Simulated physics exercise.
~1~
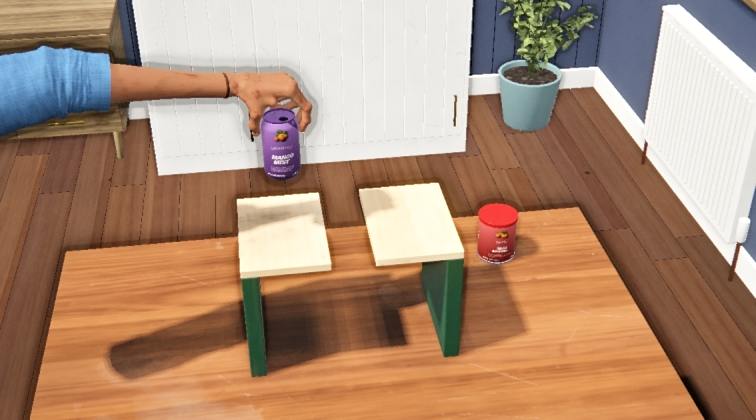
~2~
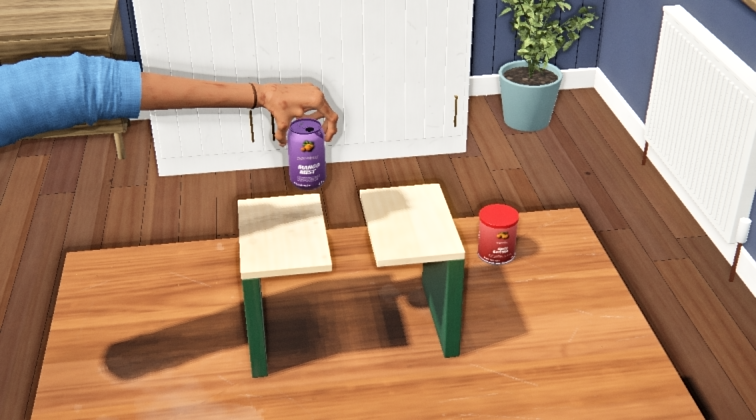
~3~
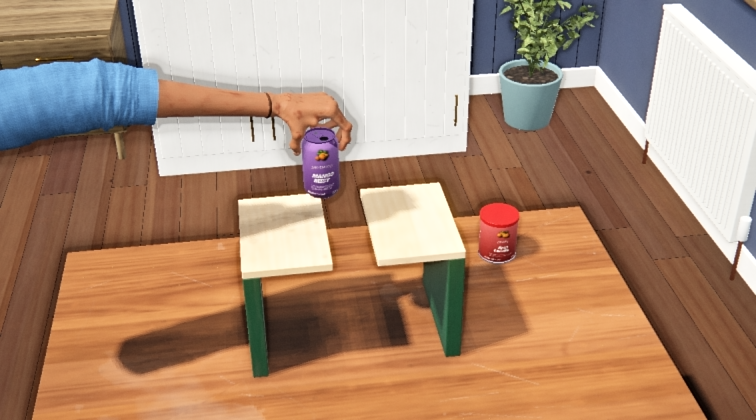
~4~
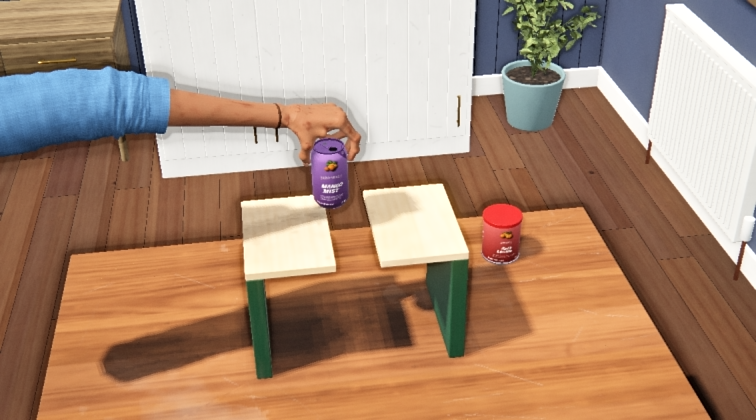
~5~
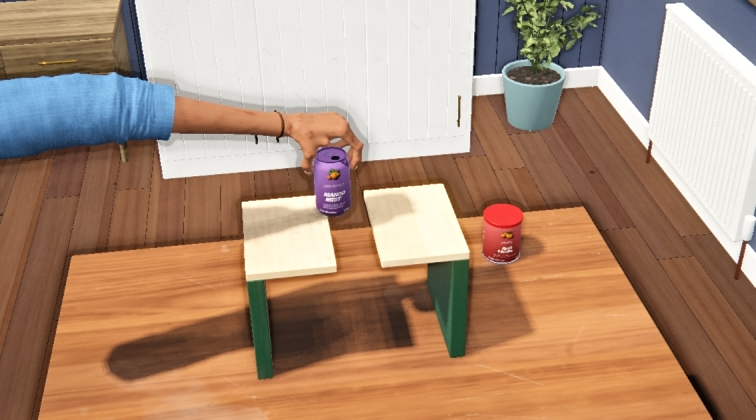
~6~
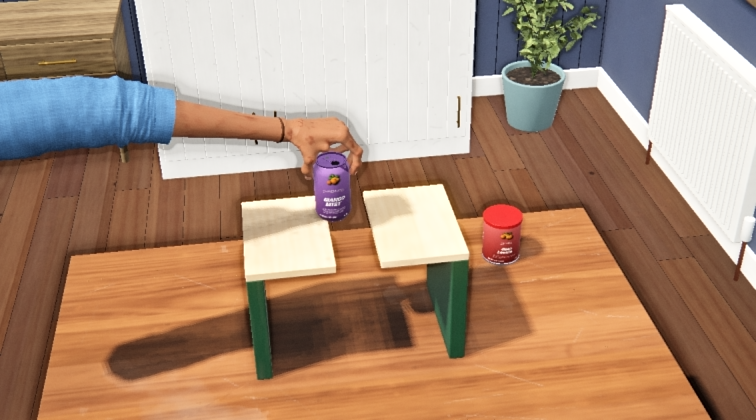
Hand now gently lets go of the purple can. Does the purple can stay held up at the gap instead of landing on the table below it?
Yes: It is held up.
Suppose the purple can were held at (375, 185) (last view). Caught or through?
Stuck.
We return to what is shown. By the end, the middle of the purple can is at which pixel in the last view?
At about (358, 215).
Then, 0.20 s past the last view, purple can displaced a little near (334, 200).
Then, 0.40 s past the last view, purple can rocked 55° from its first pose near (358, 215).
Finally, down or leaning hard on the stand or table, purple can; red tin still in place. Final places as the last picture's camera would see them, purple can near (358, 215). The can lodges.
